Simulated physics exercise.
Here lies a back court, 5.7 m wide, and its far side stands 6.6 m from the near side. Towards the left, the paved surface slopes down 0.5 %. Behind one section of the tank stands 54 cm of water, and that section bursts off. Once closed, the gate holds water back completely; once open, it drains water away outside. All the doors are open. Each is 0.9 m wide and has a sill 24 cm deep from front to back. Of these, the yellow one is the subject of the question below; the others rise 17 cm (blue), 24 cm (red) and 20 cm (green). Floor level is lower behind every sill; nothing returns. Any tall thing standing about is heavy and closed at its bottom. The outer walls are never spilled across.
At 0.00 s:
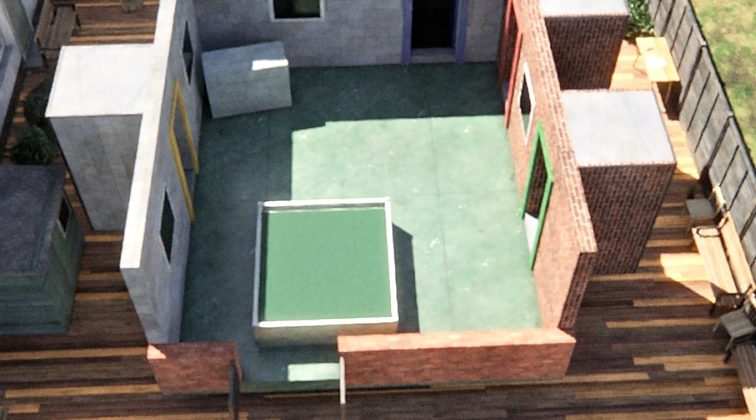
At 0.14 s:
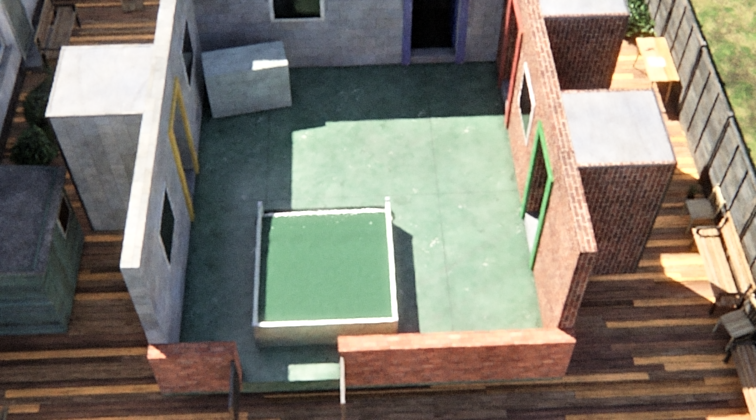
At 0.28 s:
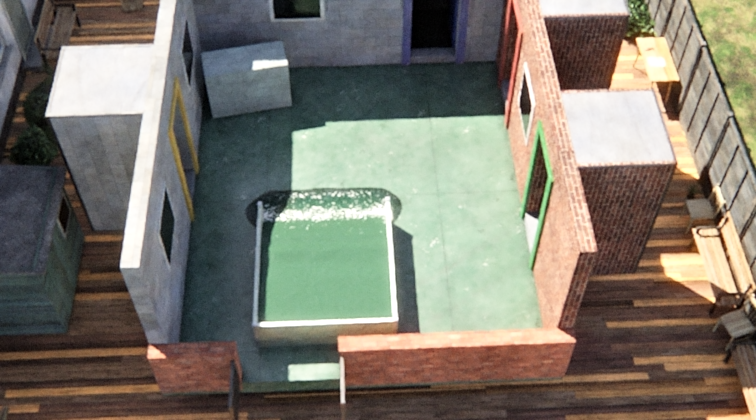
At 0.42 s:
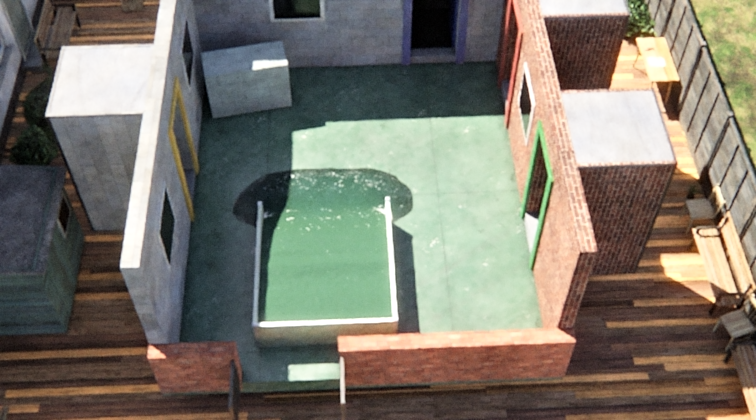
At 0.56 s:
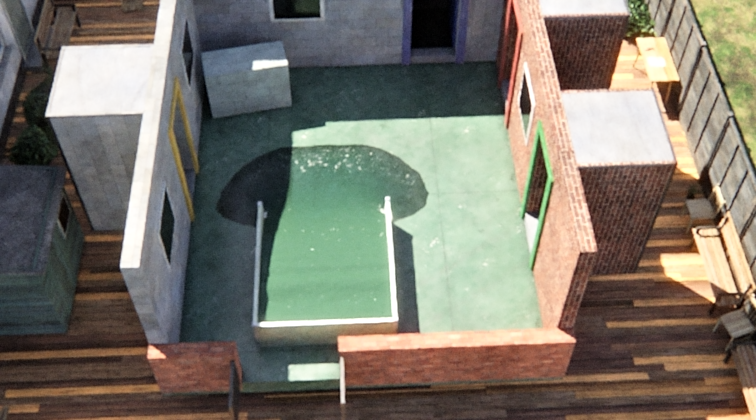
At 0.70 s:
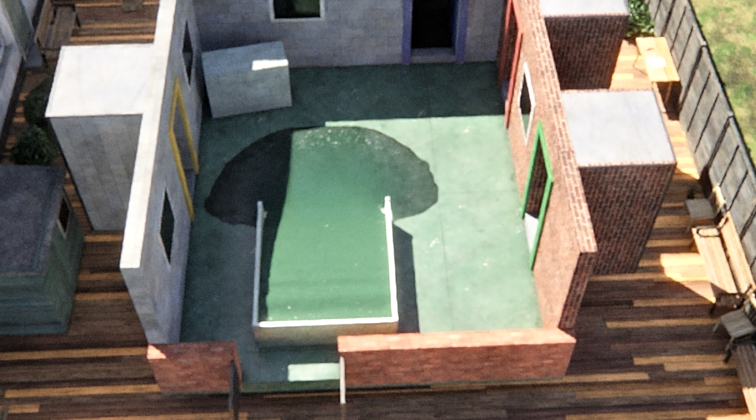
Tank of green water in a walled courtyard losing its far side, water pouring out and spreading across the paved floor.
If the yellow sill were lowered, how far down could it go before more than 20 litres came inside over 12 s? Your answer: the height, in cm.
Down to about 6.5 cm.
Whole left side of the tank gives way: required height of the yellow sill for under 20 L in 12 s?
Roughly 13.0 cm.
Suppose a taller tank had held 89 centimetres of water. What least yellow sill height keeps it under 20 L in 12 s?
It would take a step of about 12.0 cm.
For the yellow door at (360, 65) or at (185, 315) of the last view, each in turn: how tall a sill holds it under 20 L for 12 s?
You'd want about 20 cm there first, then about 7.5 cm.
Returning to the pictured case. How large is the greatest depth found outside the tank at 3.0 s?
Max depth: Near 32 cm.
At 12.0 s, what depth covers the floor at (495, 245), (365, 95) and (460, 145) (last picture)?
First spot about 10 cm, second about 5 cm, third about 4 cm.
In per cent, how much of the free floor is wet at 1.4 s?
Near 40 per cent of the open floor.
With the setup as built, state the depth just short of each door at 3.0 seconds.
At the blue door the depth is 18 cm, at red 7 cm, at green 0 cm and at yellow 5 cm.
After 1.4 s water covers 40 % of the floor, deepest (24 cm) near (279, 112); 3 cm at the yellow door, 0 litres in over its 16 cm sill.
After 3.0 s water covers 55 % of the floor, deepest (32 cm) near (206, 74); 5 cm at the yellow door, 0 litres in over its 16 cm sill.
After 12.0 s water covers 100 % of the floor, deepest (13 cm) near (425, 360); 7 cm at the yellow door, 0 litres in over its 16 cm sill.
At the yellow door as built, the water arrived by 1.0 s and peaked near 11 cm at 4.0 s.
Run again over the same 12 s with other heights there, 29 litres in over 6 cm, 7 litres over 8 cm. The limit of 20 litres is kept from about 6.5 cm up.
